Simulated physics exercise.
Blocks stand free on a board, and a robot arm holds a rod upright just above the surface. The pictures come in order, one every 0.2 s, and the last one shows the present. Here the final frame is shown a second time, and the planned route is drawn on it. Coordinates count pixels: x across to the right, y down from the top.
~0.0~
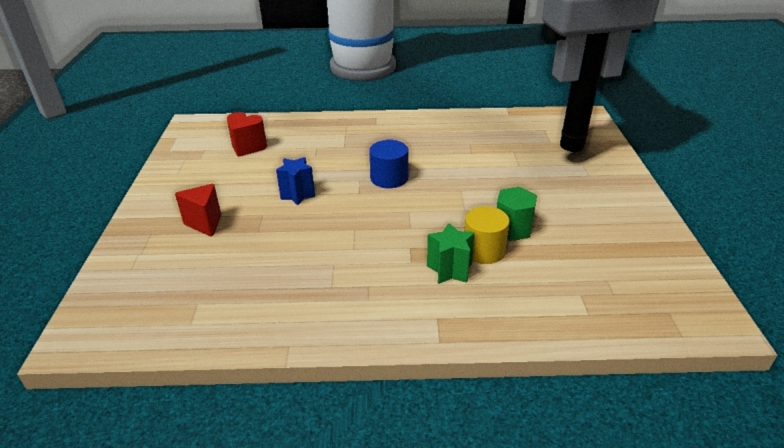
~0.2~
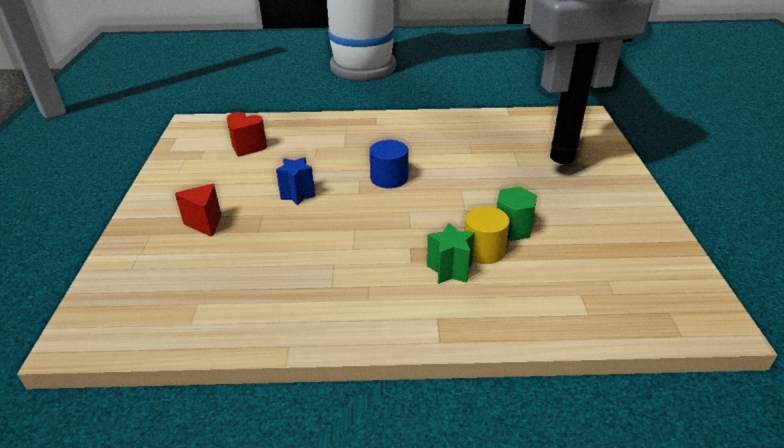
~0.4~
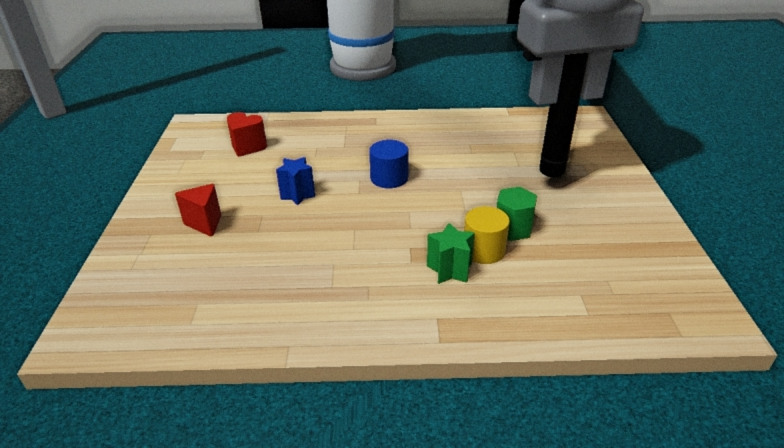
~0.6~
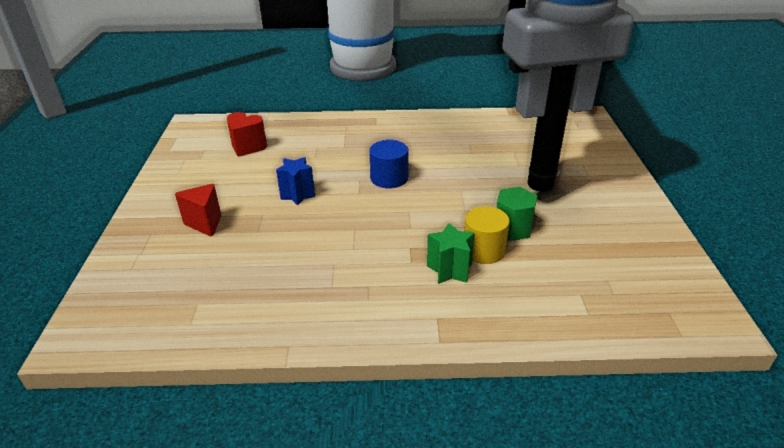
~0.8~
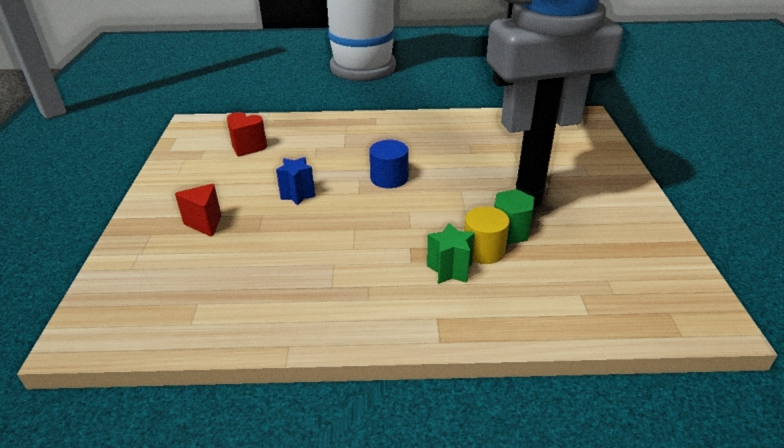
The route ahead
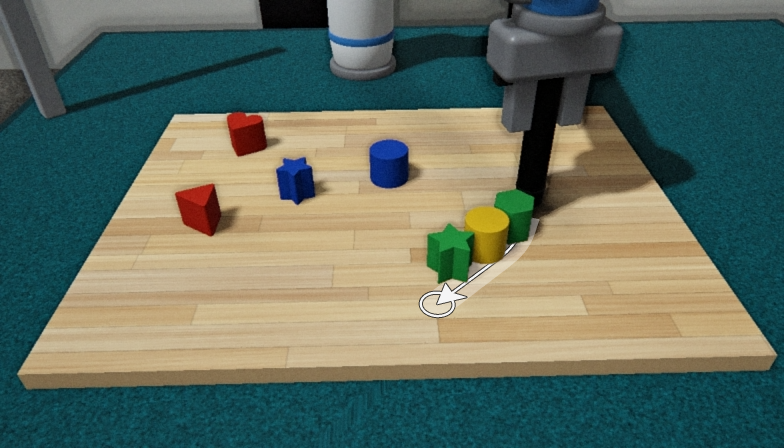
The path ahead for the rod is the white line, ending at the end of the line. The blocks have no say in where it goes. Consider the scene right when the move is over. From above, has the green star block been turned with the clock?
Short answer: Yes.
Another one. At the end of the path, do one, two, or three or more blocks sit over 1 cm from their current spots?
I foresee three or more blocks being moved.
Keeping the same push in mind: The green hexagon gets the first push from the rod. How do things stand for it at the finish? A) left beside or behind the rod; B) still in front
I choose A.
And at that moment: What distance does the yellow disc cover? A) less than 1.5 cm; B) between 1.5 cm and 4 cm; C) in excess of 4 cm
Letter C.
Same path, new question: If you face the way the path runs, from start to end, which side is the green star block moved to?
Towards the right-hand side.
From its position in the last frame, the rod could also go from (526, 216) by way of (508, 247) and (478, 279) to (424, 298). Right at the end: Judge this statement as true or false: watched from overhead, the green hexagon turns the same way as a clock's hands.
The statement is incorrect.
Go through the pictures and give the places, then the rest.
Tip of the rod at (572, 147), middles of tops, green star block at (452, 238), yellow disc at (487, 218), green hexagon at (517, 197), in the first frame.
Rod at (562, 159), nothing pushed, in the second frame.
Rod at (552, 172), nothing pushed, in the third frame.
Rod at (541, 186), nothing pushed, in the fourth frame.
Rod at (528, 201), green star block at (452, 238), yellow disc at (487, 218), green hexagon at (515, 200), in the fifth frame.
The line goes from (526, 216) by way of (511, 247) and (477, 274) to (437, 304).
On the path given first. One third of the way, rod at (513, 232); green star block at (421, 254), turned 40° clockwise; yellow disc at (459, 246); green hexagon at (495, 232).
Two thirds of the way, rod at (479, 258); green star block at (391, 263), turned 80° clockwise; yellow disc at (430, 278); green hexagon at (472, 266), turned 35° anticlockwise.
At the end, rod at (438, 287); green star block at (390, 264), turned 85° clockwise; yellow disc at (418, 296); green hexagon at (471, 289), turned 85° anticlockwise.
